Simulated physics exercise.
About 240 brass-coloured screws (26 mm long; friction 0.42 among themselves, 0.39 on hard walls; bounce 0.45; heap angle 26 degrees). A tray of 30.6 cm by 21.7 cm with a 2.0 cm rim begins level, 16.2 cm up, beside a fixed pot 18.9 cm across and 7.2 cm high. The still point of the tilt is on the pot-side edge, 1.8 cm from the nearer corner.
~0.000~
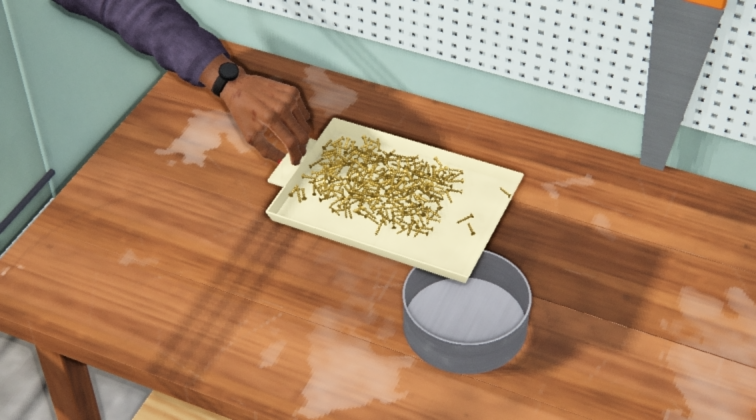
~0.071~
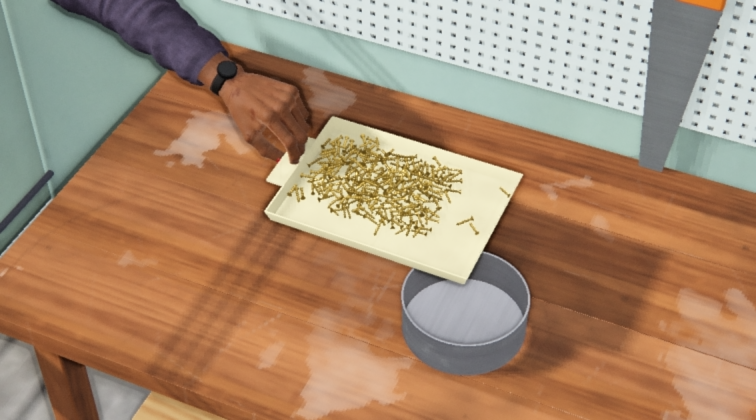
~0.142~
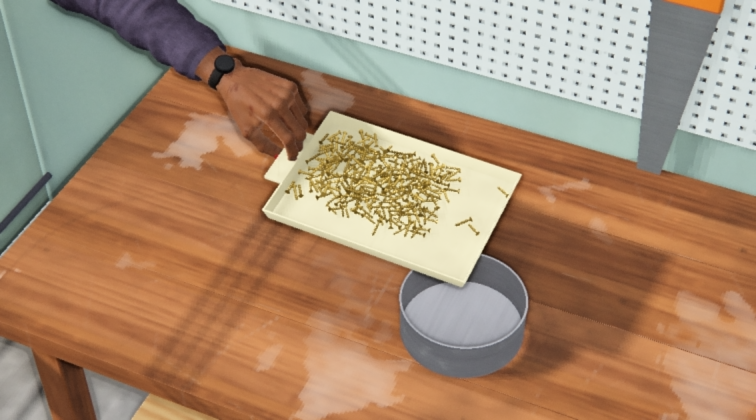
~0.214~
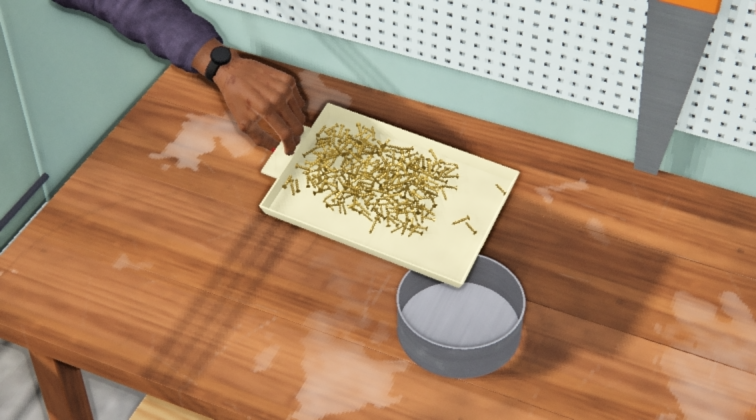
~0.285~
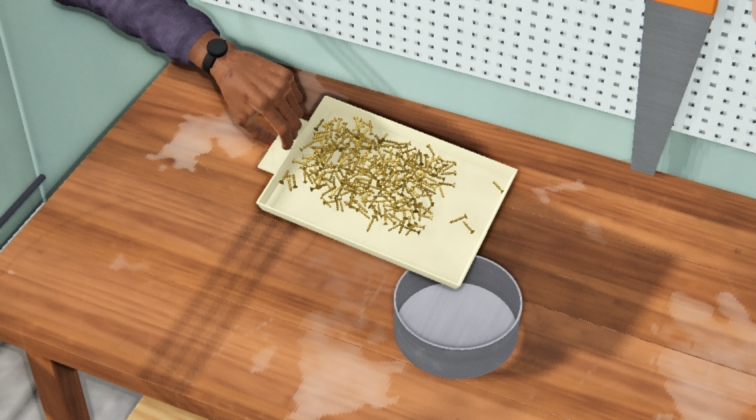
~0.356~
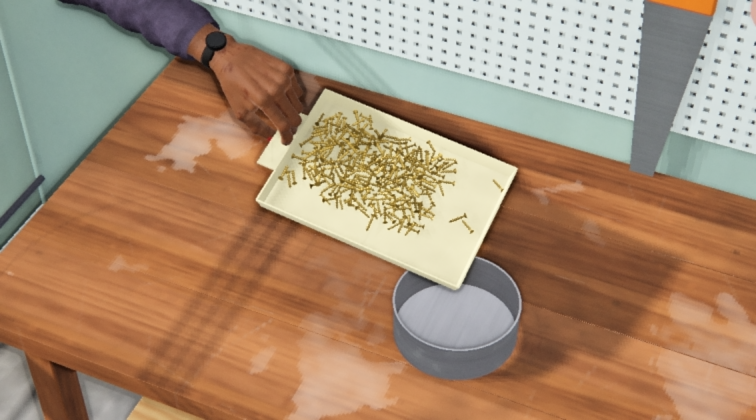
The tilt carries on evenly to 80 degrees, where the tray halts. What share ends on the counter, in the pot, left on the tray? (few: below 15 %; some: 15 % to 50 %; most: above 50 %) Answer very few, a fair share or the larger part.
Counter the larger part, pot a fair share, tray very few.
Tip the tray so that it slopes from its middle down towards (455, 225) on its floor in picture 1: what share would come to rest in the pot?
About 50 per cent.
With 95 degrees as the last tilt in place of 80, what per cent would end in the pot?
Then about 30 per cent.
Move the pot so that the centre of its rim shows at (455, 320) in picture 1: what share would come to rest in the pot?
About 100 per cent.
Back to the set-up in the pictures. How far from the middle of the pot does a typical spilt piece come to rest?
Some 16 cm.
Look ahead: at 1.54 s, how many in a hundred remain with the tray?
Roughly 85 per cent.
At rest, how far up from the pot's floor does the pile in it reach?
Some 2.0 cm.
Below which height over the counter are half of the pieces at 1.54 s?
About 20 cm.
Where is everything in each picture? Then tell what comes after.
Tray tilt 0 degrees, front corners at (272, 210) and (465, 273); middle of the pieces at (384, 182); pot at (467, 294), in the first frame.
Tray tilt 1 degrees, front corners at (270, 210) and (464, 275); middle of the pieces at (383, 182), in the second frame.
Tray tilt 4 degrees, front corners at (268, 208) and (463, 278), lowest corner right front; middle of the pieces at (381, 180), in the third frame.
Tray tilt 7 degrees, front corners at (265, 205) and (460, 279), lowest corner right front; middle of the pieces at (379, 176), in the fourth frame.
Tray tilt 10 degrees, front corners at (262, 201) and (457, 281), lowest corner right front; middle of the pieces at (376, 172), in the fifth frame.
Tray tilt 13 degrees, front corners at (262, 198) and (457, 283), lowest corner right front; middle of the pieces at (376, 169); pot at (457, 300). Its pace works out near 45 degrees a second, in the sixth frame.
Then, at 1.07 s, tilt 44 degrees; the tray holds 100 %, the pot 0 %.
After 1.54 s, tilt 65 degrees; the tray holds 85 %, the pot 0 %.
After 2.09 s, tilt 80 degrees; the tray holds 5 %, the pot 25 %.
At rest (2.9 s), counter 70 %, pot 30 %, tray 0 %.
